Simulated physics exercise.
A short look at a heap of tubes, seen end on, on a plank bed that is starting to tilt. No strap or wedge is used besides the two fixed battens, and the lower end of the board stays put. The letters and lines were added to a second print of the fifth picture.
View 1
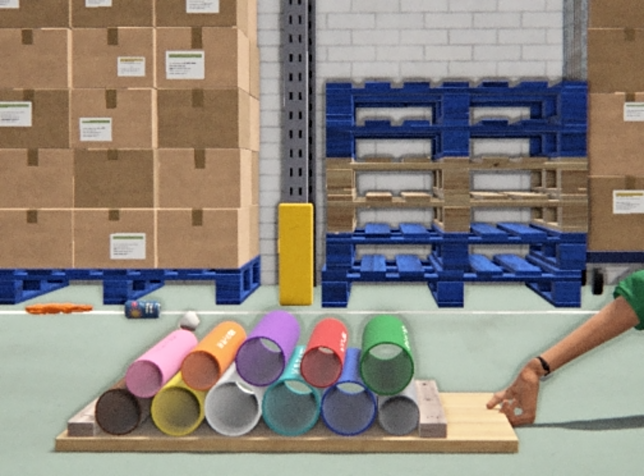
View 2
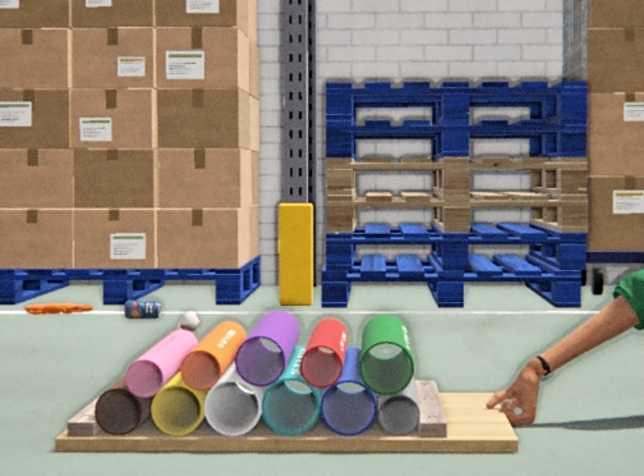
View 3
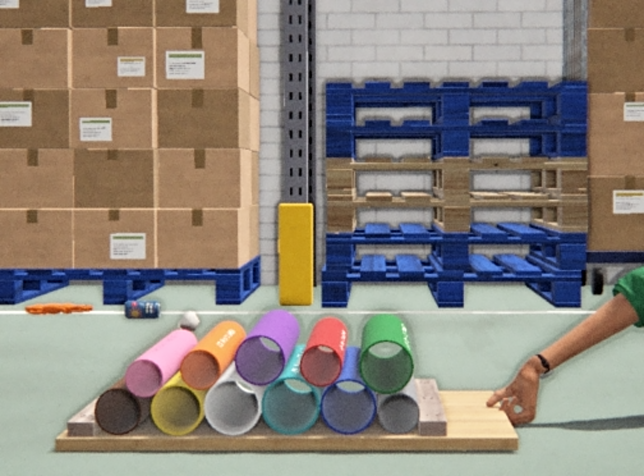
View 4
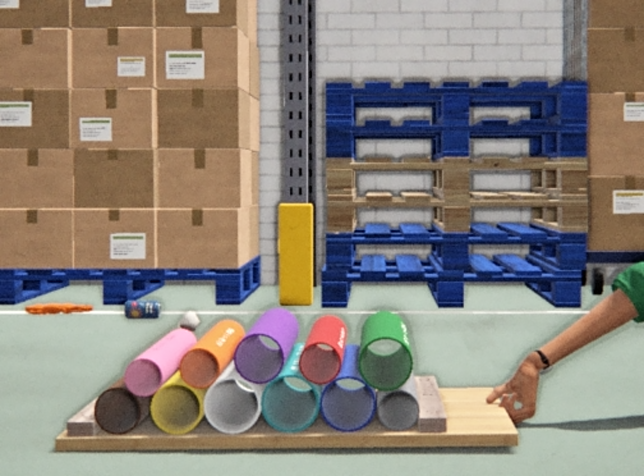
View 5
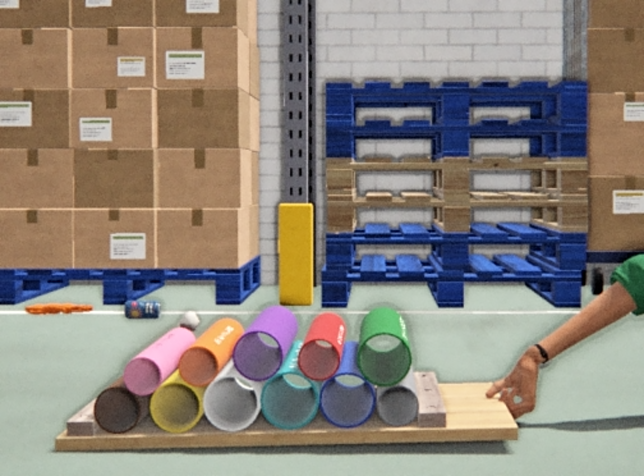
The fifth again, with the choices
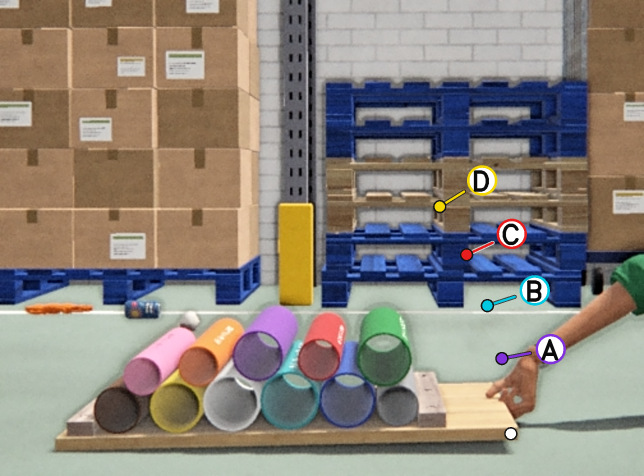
The footage shows a stack of coloured tubes resting in two rows on a wooden board in a warehouse, while a hand at the right grips the board's end and raises it very slightly, the tubes staying nearly still.
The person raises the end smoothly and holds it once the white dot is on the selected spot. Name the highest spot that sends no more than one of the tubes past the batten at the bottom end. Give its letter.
At most to C.
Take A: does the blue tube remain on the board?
Yes.
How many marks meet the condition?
The number is three.
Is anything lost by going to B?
At B: No.
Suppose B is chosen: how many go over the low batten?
At B the number is none.
On the marked copy, A at (502, 359); B at (487, 305); C at (466, 255); D at (440, 207); the white dot at (511, 434).
With C. Early on, board at 16°.
Further on, board at 25°.
At the end, board at 25°, none over the low batten.
As for the rest, A none over the low batten; B none over the low batten; D three over the low batten (pink, orange, purple).
